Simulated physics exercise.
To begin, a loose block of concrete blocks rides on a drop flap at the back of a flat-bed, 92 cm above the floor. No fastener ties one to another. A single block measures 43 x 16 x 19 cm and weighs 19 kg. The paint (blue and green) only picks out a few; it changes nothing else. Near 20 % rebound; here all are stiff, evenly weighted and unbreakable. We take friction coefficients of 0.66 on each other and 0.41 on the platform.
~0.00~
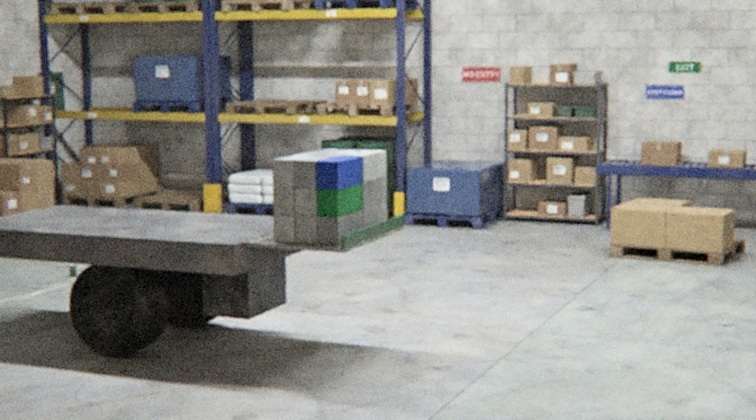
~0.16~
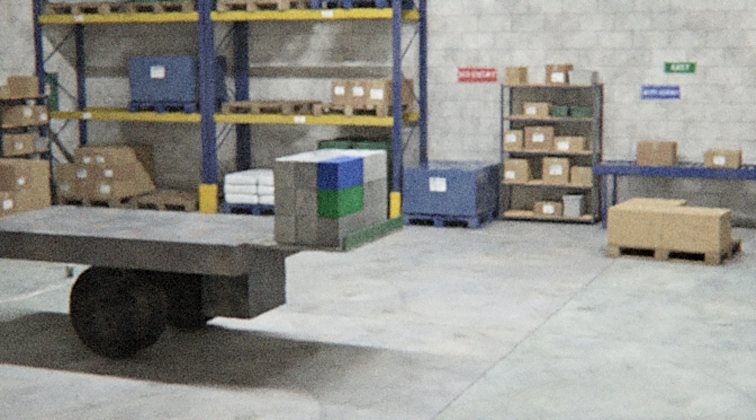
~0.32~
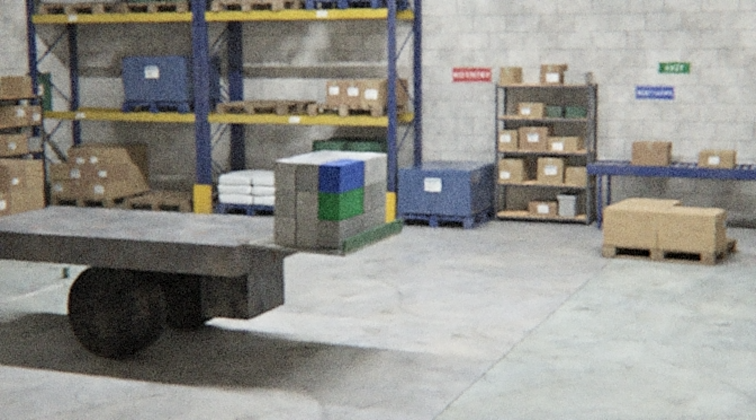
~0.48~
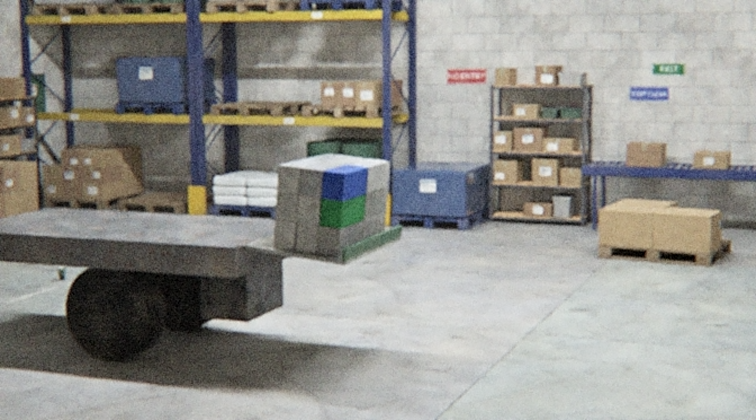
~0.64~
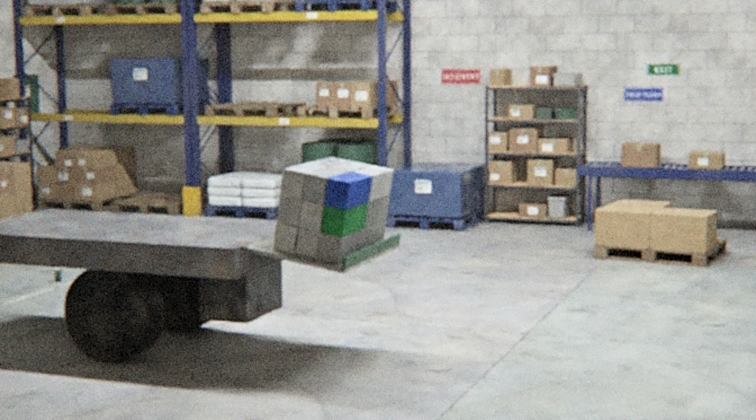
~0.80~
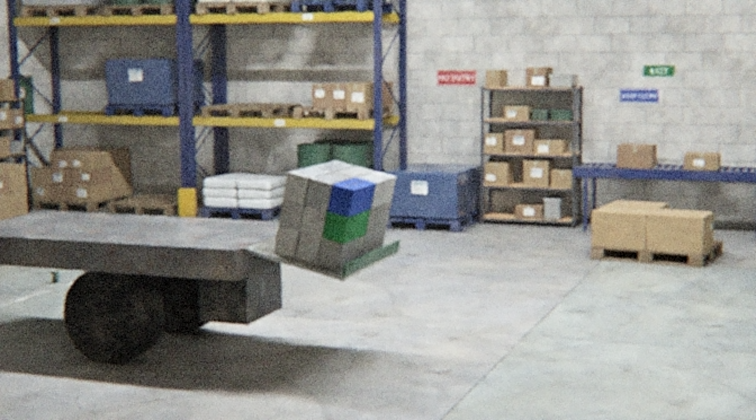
A flat trailer's rear flap tilts slowly down to the right, carrying stacked blocks with it.
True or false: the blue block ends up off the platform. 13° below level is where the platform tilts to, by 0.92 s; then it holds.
False.
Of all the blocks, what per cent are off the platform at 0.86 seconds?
It's 0 percent at that point.
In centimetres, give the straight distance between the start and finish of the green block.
Green - some 20 cm.
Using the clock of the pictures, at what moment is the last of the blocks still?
Somewhere close to 1.5 s.
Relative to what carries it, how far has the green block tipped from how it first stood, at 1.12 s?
About 0°.
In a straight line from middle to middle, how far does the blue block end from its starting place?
It finishes around 20 cm from its starting point.
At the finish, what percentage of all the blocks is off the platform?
That comes to around 0 percent.
After 0.86 s, slope 13°; none of the 18 blocks off the platform; blue block unmoved.
In the end (1.7 s), slope 13°; none of the 18 blocks off the platform; blue block unmoved; green block unmoved. From the last view, middles, blue block near (353, 198), green block near (347, 225).
